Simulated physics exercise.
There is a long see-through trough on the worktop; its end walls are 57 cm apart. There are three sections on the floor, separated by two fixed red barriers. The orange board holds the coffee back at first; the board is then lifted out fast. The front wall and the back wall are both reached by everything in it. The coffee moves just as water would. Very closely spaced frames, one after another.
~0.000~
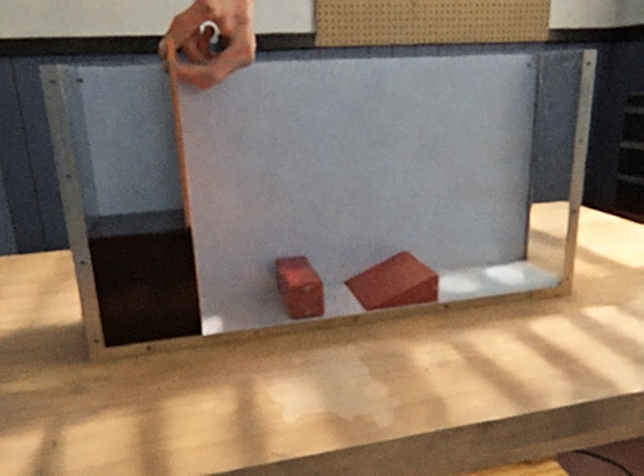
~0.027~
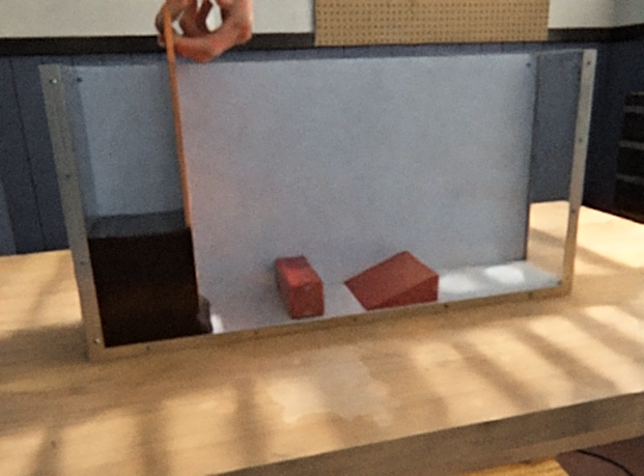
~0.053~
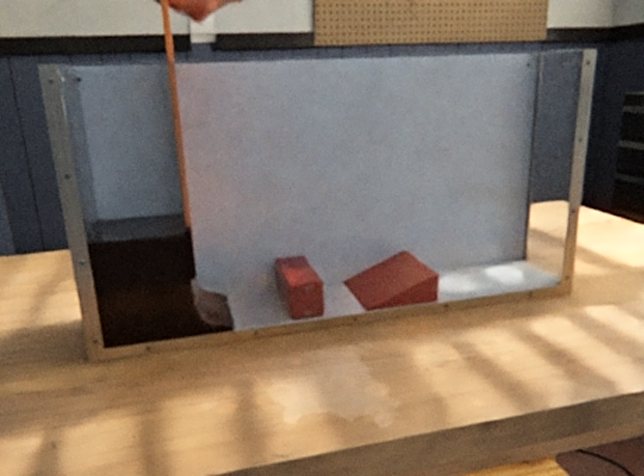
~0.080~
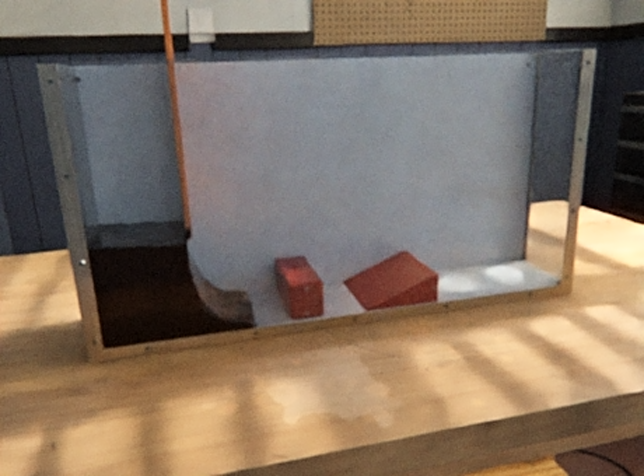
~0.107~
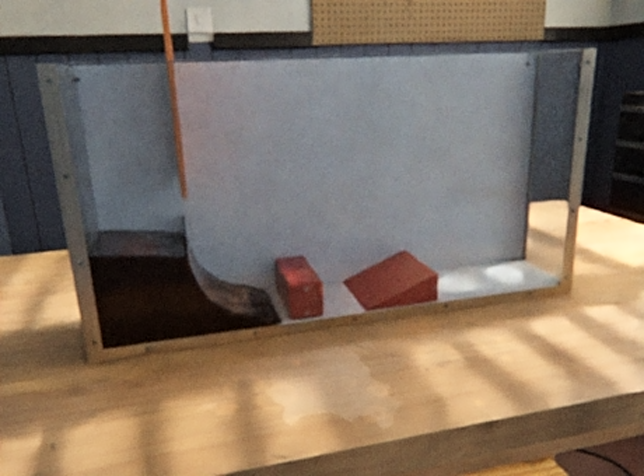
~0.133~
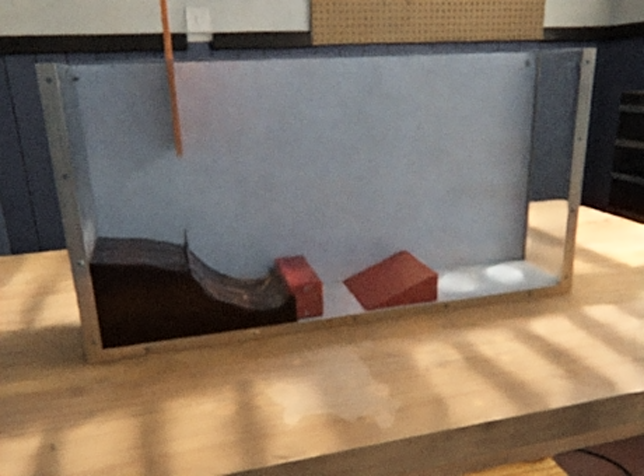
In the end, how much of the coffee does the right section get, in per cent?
The right section gets about 10 per cent.
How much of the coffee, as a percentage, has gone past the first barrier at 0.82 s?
I'd put it at some 32 in a hundred.
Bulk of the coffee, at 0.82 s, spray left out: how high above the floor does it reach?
About 6.0 cm.
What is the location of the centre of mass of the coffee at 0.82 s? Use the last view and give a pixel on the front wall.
I'd put it somewhere about (259, 310) in that last view.
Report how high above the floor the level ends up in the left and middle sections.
4.0 and 3.0 cm, in that order.
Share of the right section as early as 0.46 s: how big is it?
0 %.
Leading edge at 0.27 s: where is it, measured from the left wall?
Roughly 24 centimetres out.
Then, 0.27 s in, the shares are 93, 7 and 0 per cent from left to right.
Then, 0.46 s in, the shares are 72, 28 and 0 per cent from left to right.
Then, 0.82 s in, the shares are 69, 23 and 8 per cent from left to right.
Finally, the split from left to right is 66, 25 and 9 per cent.
